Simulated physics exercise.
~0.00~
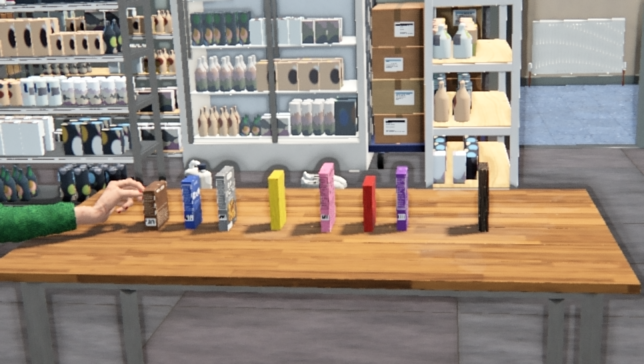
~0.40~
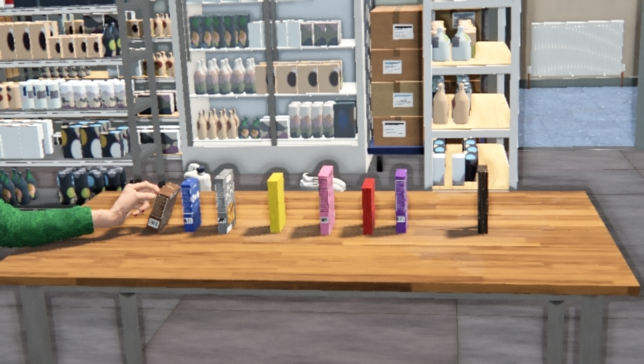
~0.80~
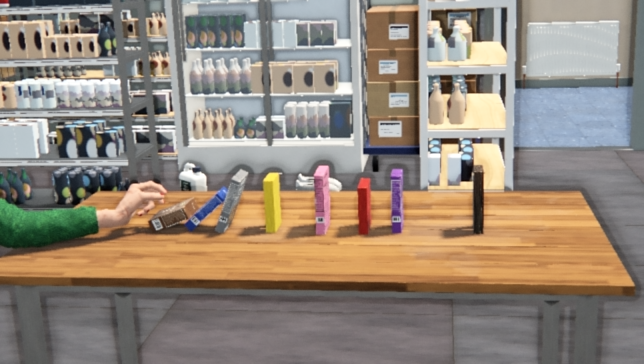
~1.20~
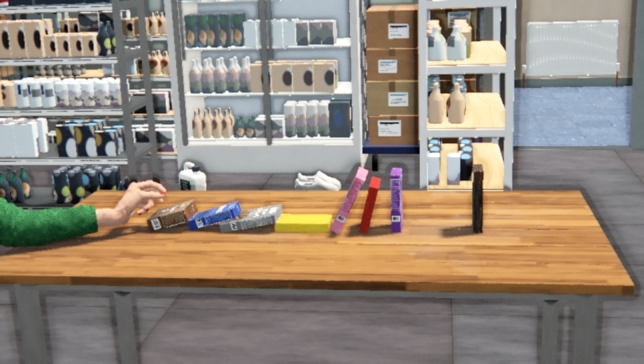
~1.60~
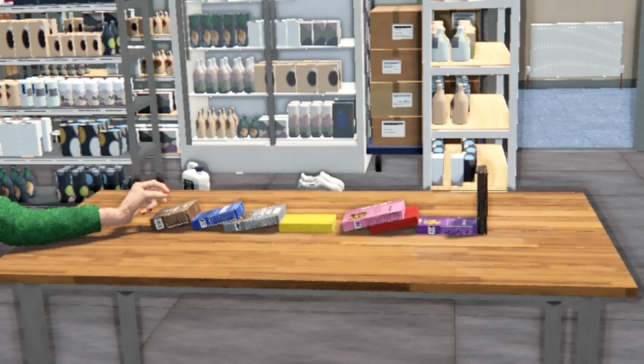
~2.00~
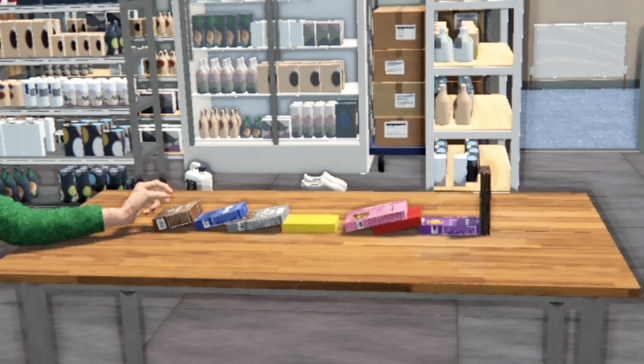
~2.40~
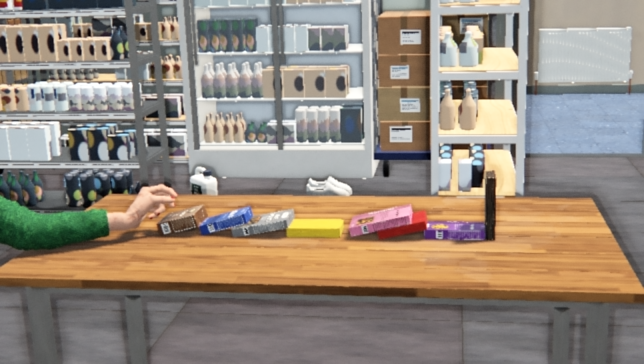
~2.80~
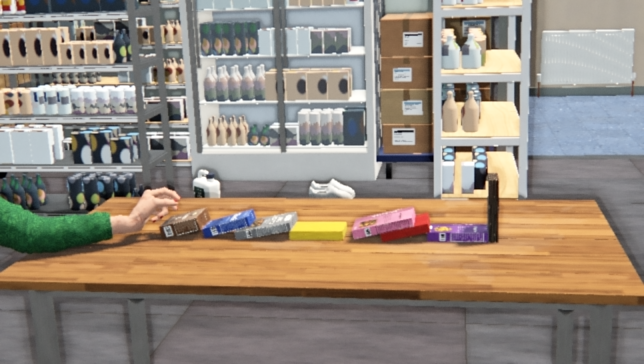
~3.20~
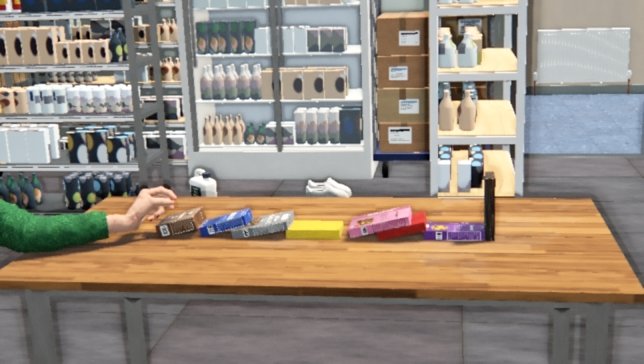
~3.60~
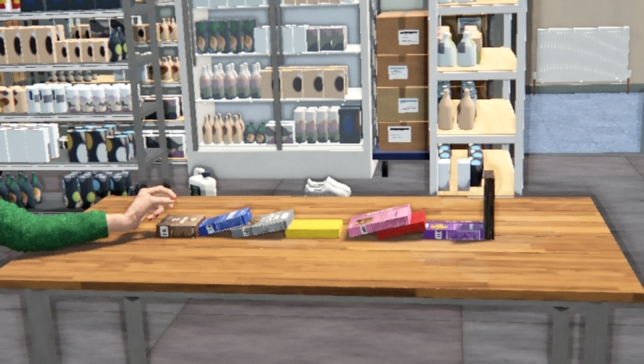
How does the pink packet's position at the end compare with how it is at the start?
At the start the pink packet stands upright on the table. At the end it lies on its side, resting partly over the red block.
